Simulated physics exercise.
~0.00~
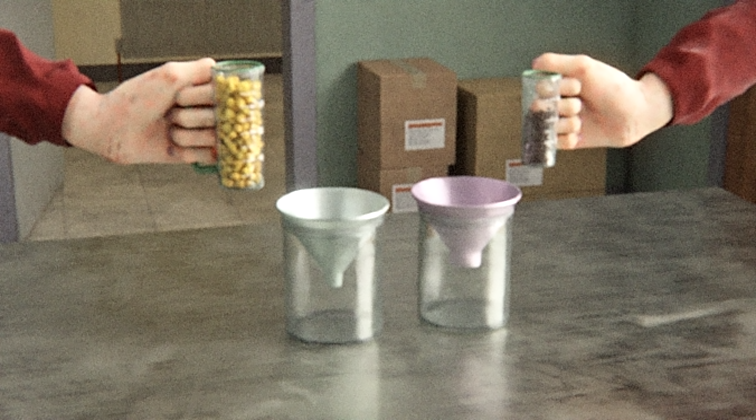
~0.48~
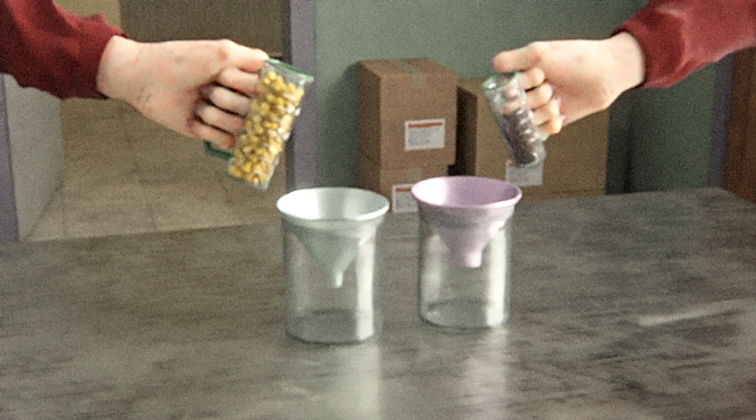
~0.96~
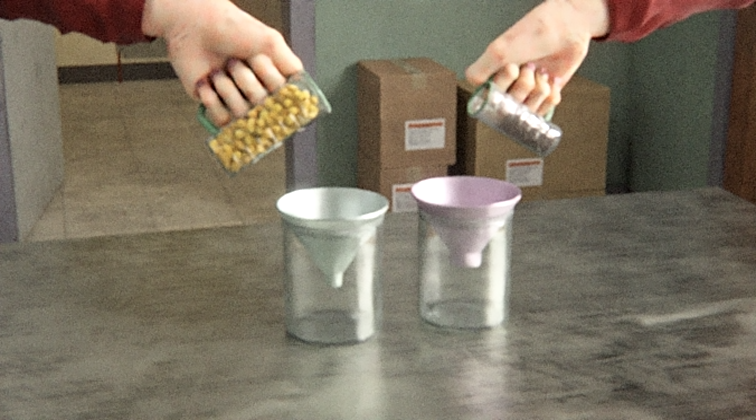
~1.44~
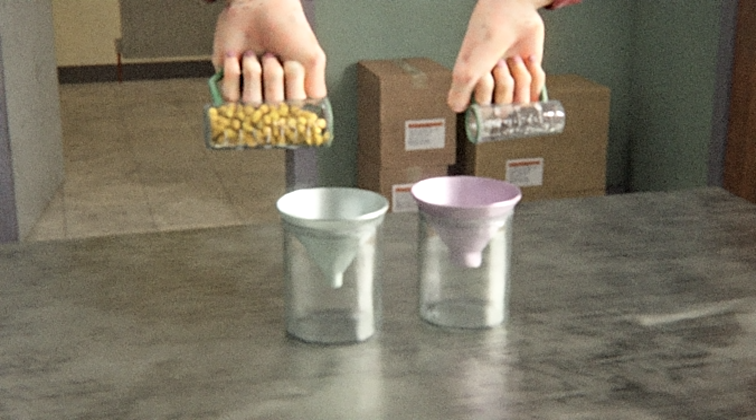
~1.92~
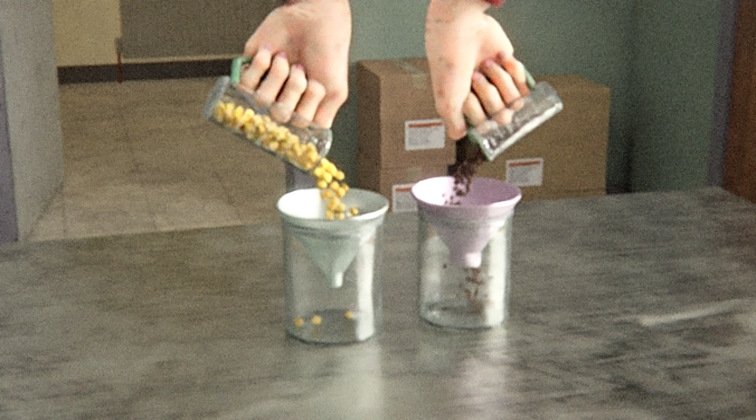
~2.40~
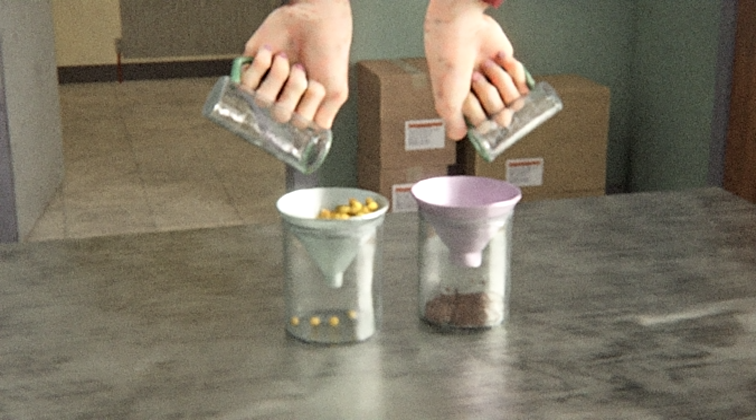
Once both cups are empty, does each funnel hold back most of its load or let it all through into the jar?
The left funnel holds back most of the yellow kernels, with only a few down in the jar. The right funnel lets all the dark bits through.
Two hands empty cups into funnels, and most yellow kernels stick while dark bits drop through.
